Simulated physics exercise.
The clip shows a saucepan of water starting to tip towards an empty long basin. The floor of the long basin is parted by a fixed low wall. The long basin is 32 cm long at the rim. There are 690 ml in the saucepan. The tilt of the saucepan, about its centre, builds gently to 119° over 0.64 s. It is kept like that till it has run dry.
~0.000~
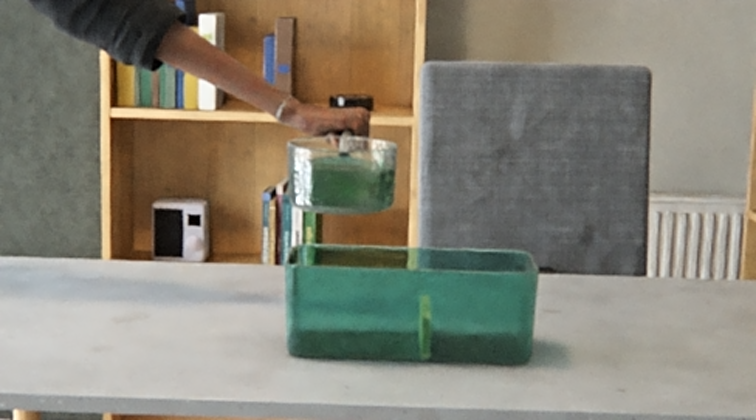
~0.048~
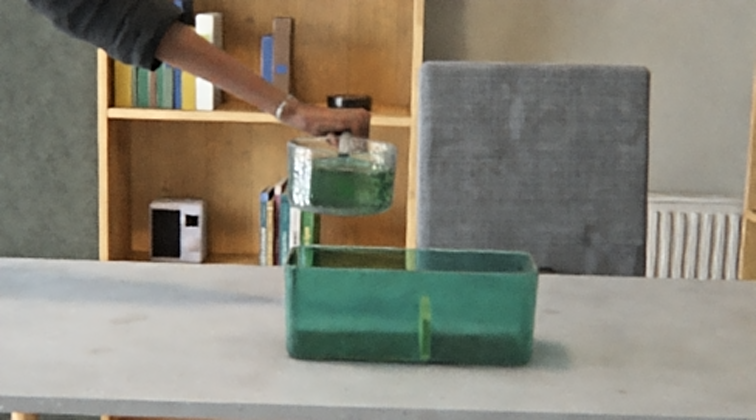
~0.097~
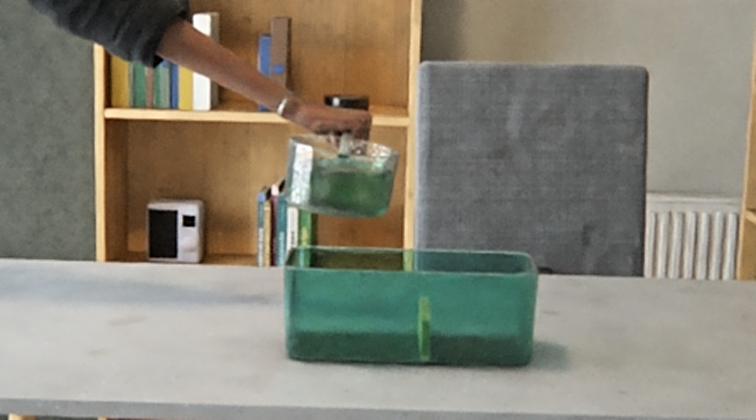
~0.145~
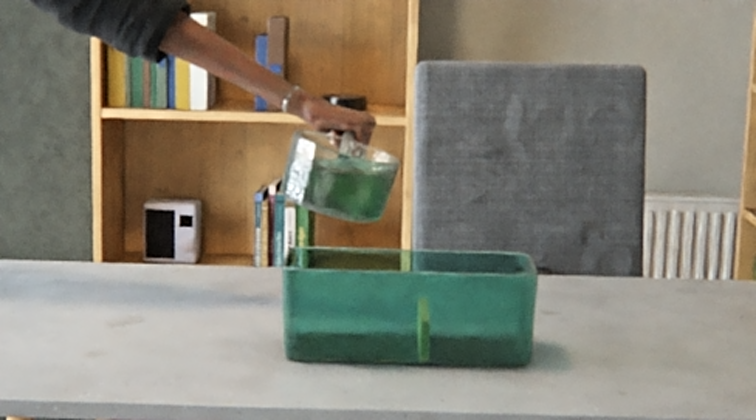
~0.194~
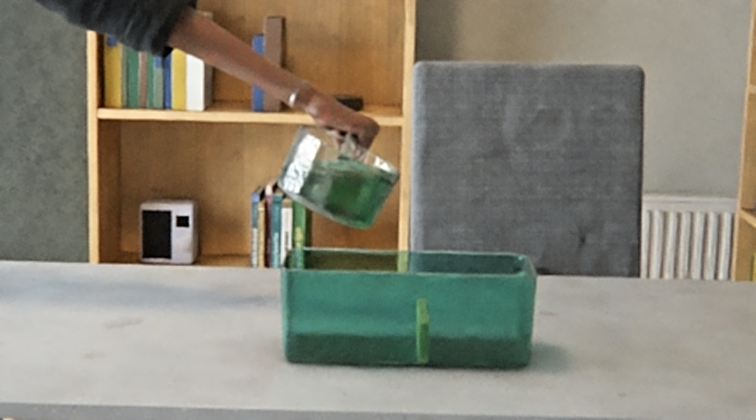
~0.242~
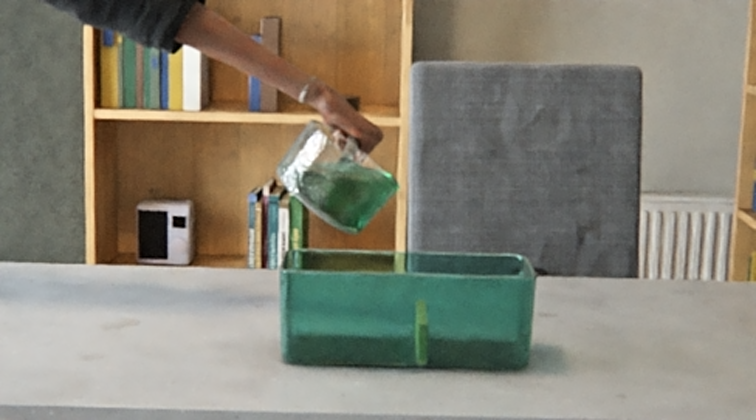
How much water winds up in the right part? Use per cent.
Roughly 32 per cent is past the wall.
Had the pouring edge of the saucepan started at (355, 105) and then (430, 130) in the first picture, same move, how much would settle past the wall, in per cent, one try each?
First 10, then 65 per cent.
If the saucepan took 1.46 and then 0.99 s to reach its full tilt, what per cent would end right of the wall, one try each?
In turn about 60 and 50 per cent.
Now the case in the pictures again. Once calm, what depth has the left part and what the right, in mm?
Left about 22 mm, right about 14 mm.
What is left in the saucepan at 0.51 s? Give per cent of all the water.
Near 22 in a hundred.
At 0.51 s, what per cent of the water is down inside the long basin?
About 48 per cent.
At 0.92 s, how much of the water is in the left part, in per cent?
Near 66 in a hundred.
After 0.51 s the tilt is 107° and 22 per cent is still to pour, 22 is left of the wall and 25 right of it.
After 0.71 s the tilt is 119° and 2 per cent is still to pour, 61 is left of the wall and 31 right of it.
After 0.92 s the tilt is 119° and 0 per cent is still to pour, 66 is left of the wall and 32 right of it.
After 1.14 s the tilt is 119° and 0 per cent is still to pour, 66 is left of the wall and 32 right of it.
In the end 66 per cent lies left of the wall, 32 right of it and 2 outside.
